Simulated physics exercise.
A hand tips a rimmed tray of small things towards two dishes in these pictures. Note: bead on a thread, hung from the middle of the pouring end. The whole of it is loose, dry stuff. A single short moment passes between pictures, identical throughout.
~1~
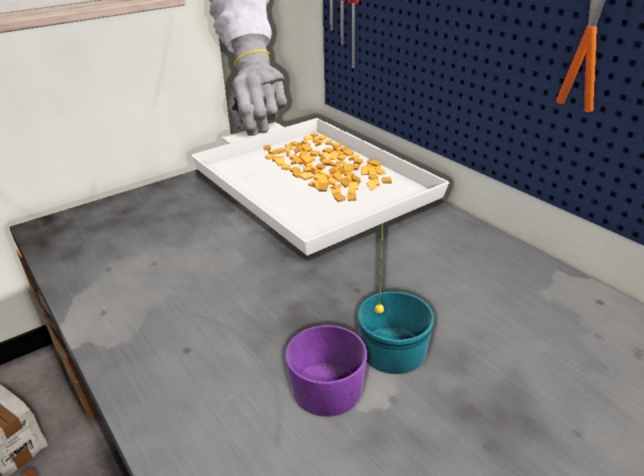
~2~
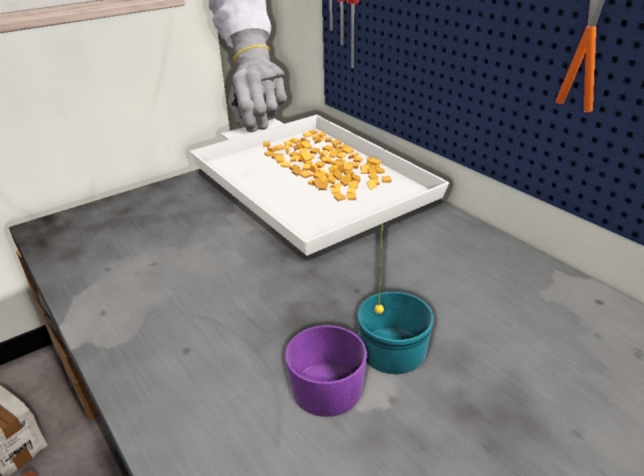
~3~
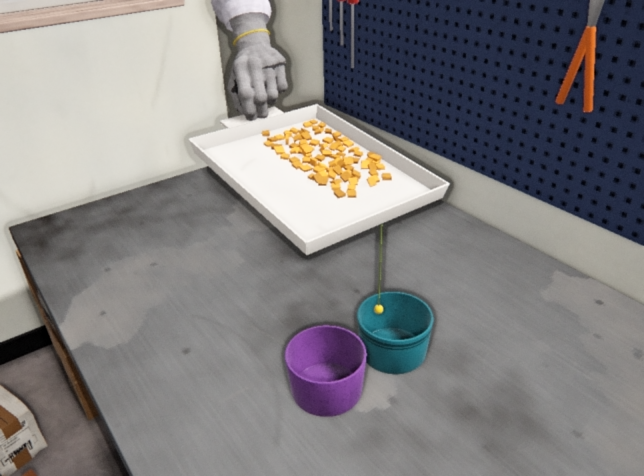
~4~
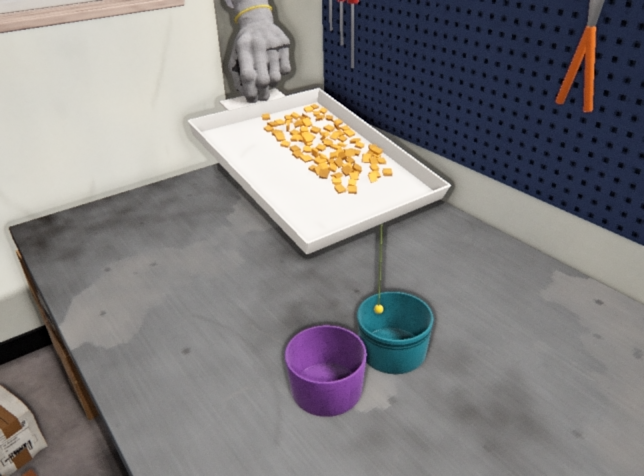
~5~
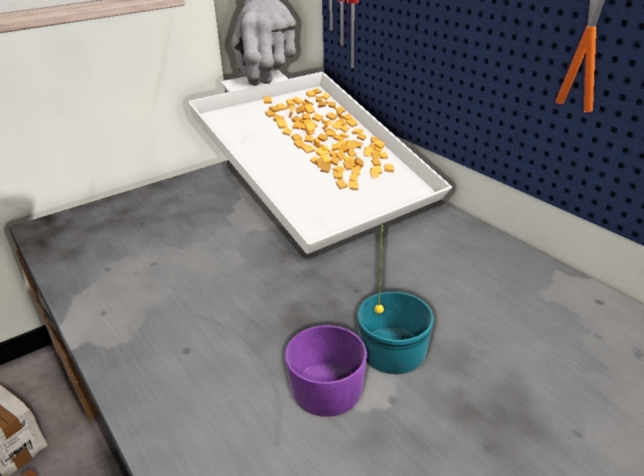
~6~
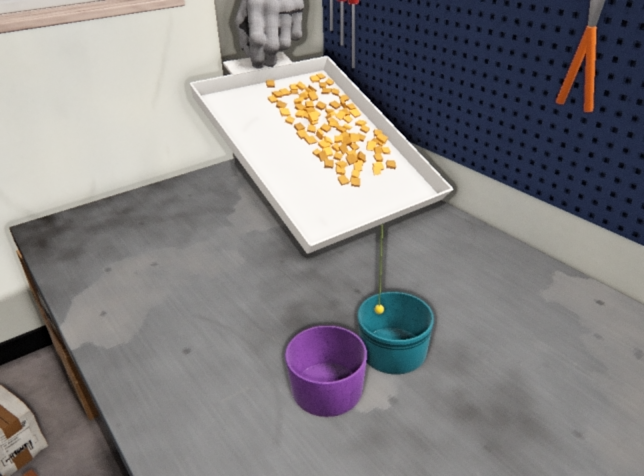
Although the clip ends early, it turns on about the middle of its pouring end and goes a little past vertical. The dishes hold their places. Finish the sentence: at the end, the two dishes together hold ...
... less than half of the load.
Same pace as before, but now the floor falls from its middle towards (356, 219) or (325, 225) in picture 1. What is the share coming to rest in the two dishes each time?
Lab note: Try 1 = 40 %, try 2 = 80 %.
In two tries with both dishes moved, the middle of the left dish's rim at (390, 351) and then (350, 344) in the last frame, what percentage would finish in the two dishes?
In order: 70 percent and 40 percent.
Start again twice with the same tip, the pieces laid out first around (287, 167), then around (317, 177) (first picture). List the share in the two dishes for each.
The first start yields 30 per cent, the second 20 per cent.
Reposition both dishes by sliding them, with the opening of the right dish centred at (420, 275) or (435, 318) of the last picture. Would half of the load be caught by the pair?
With the first shift the pair saves less than a half; with the second, beyond half.
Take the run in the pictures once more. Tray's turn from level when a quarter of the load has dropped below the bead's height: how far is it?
At about 85°.
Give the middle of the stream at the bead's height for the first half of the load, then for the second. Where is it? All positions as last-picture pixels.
Earlier half at (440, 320), later half at (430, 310).
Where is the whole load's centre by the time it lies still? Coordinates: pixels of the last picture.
(446, 375).
Just after the last frame, tray tipped steeply; almost all on the tray; just a few in the air.
A moment on, tray tipped past a quarter turn; roughly half on the tray; about a tenth in the right dish; roughly a third outside both; just a few in the air.
Further on, tray tipped past a quarter turn; just a few in the left dish; roughly a quarter in the right dish; the larger part outside both.
When it is over, tray tipped past a quarter turn; just a few in the left dish; roughly a quarter in the right dish; the larger part outside both.
